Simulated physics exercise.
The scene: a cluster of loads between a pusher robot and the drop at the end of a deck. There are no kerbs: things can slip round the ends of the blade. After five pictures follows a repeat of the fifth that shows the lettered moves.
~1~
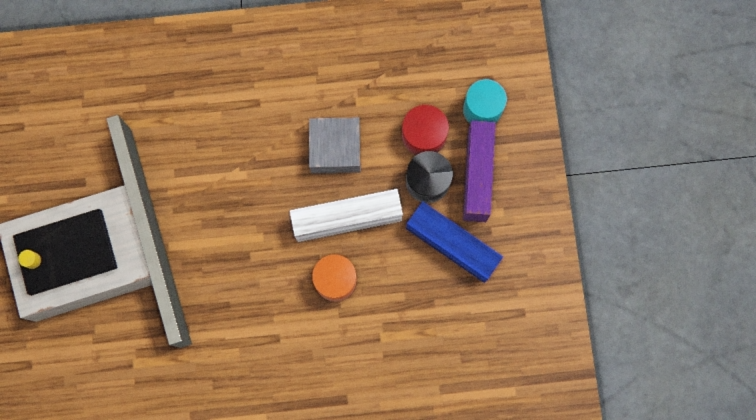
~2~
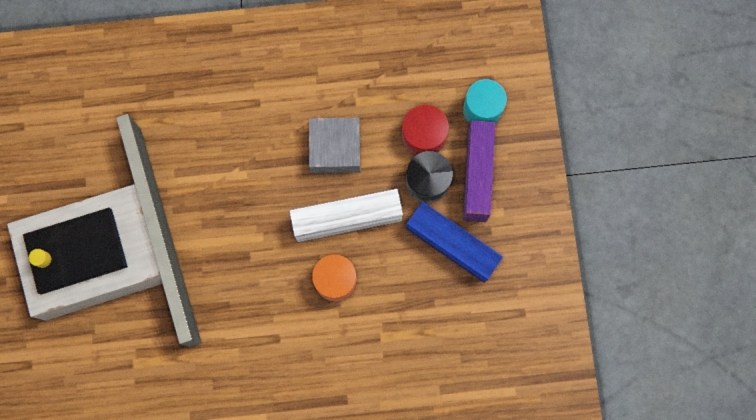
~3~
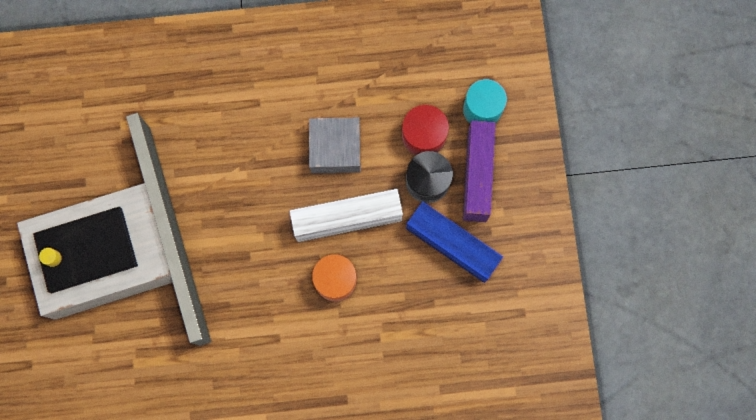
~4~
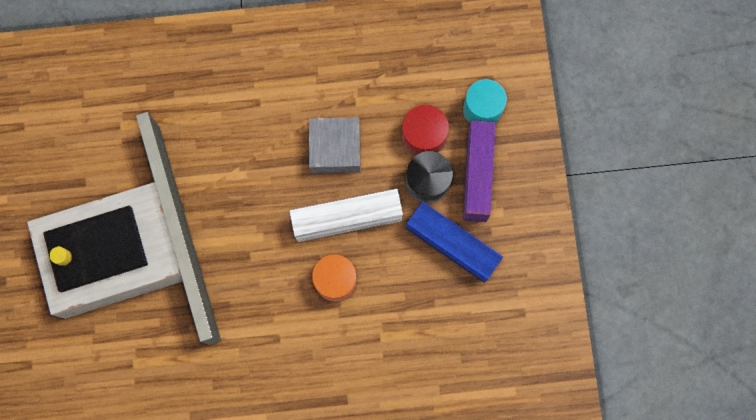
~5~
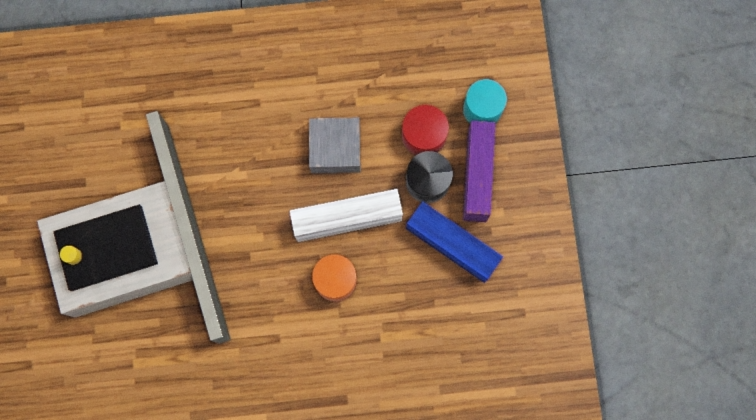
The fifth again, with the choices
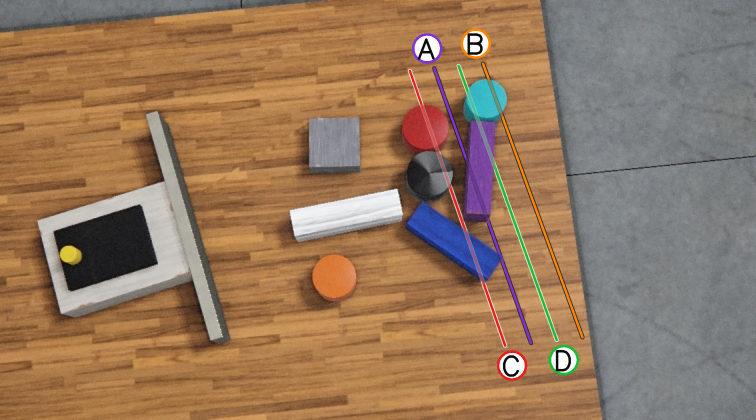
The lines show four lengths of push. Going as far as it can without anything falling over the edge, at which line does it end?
At C, and not beyond.
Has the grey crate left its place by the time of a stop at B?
Yes.
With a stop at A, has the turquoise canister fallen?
No.
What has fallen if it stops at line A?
The black canister.
On the marked copy, A at (481, 202); B at (531, 197); C at (456, 205); D at (506, 199).
Taking C. A third of the way, robot (212, 235); turquoise canister (485, 104); purple bar (479, 172).
Two thirds of the way, robot (310, 225); turquoise canister (492, 87); purple bar (500, 172).
When it is over, robot (385, 217); black canister (543, 97); purple bar (533, 164); nothing has fallen.
As for the rest, A drops the black canister; B drops the red canister, blue stick, white stick, purple bar, black canister and orange canister; D drops the purple bar and black canister.
